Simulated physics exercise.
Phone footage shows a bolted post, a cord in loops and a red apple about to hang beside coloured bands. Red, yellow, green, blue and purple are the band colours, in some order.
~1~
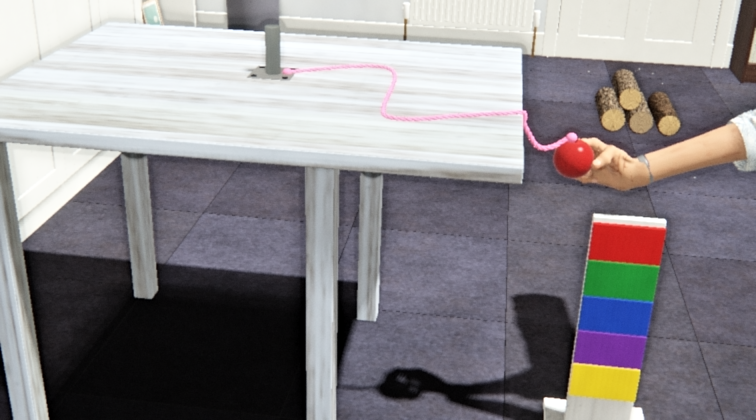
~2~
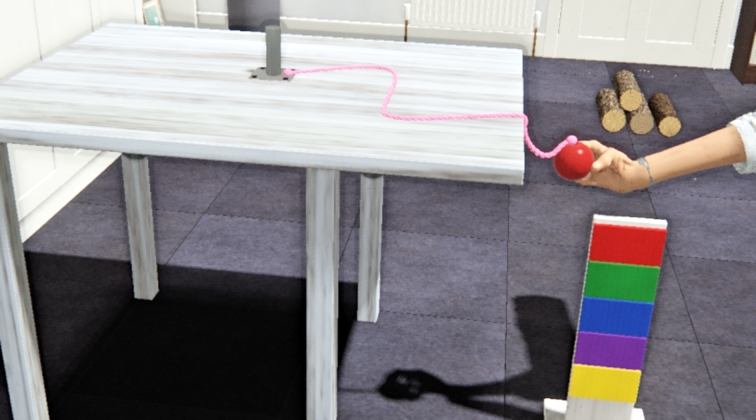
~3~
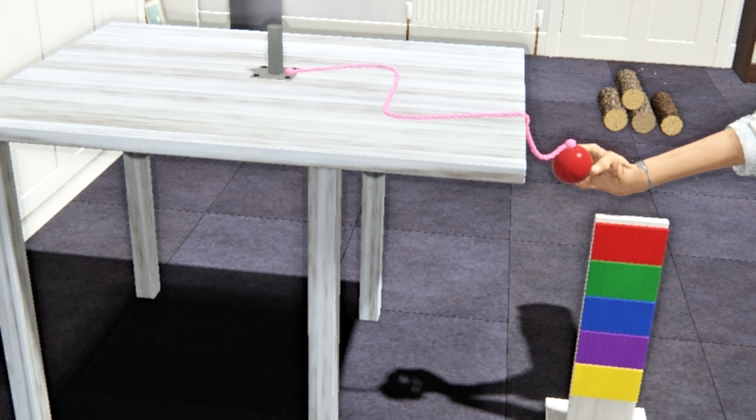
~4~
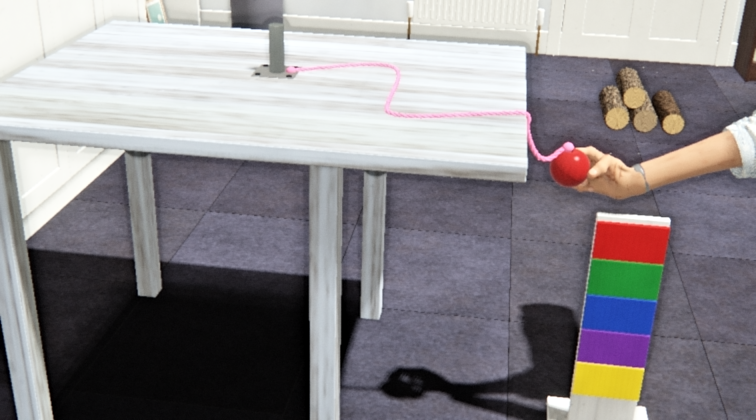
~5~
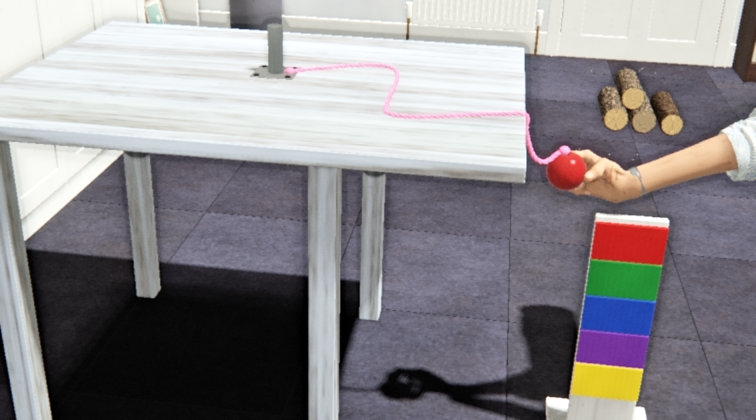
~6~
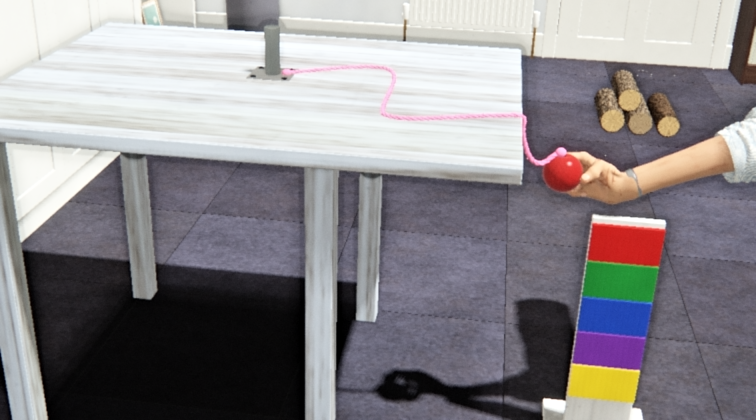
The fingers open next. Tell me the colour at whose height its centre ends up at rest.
It ends up level with purple.
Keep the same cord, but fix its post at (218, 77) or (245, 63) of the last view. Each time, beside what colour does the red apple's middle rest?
Answer, in order: Blue, blue.
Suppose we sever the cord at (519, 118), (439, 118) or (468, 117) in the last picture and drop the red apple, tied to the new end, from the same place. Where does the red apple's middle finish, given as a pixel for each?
The pixels are (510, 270), (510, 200) and (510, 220), in the order of the tries.
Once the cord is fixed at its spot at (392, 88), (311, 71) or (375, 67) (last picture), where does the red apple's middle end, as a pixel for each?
For the three tries you'd see (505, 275), (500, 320) and (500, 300).
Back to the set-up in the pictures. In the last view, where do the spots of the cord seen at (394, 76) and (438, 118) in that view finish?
Near (417, 88) and (513, 173).
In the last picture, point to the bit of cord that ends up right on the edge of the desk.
About (384, 107).
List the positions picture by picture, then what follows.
In the first picture, red apple (574, 159); red (627, 245); green (621, 282); blue (615, 317); purple (609, 351); yellow (604, 384).
In the second picture, red apple (573, 161); cord through (322, 70) (394, 72) (388, 97) (419, 119) (510, 116).
In the third picture, red apple (572, 164).
In the fourth picture, red apple (570, 167); cord through (325, 68) (397, 70) (391, 95) (422, 117) (514, 113).
In the fifth picture, red apple (566, 171).
In the sixth picture, red apple (563, 172); cord through (321, 70) (393, 72) (387, 97) (418, 119) (509, 116).
A little later, apple near (537, 344); level with purple.
Next, apple near (479, 306); level with purple.
Later still, apple near (507, 329); level with purple.
When it is over, apple near (497, 325); level with purple. Its centre hangs level with the purple band.
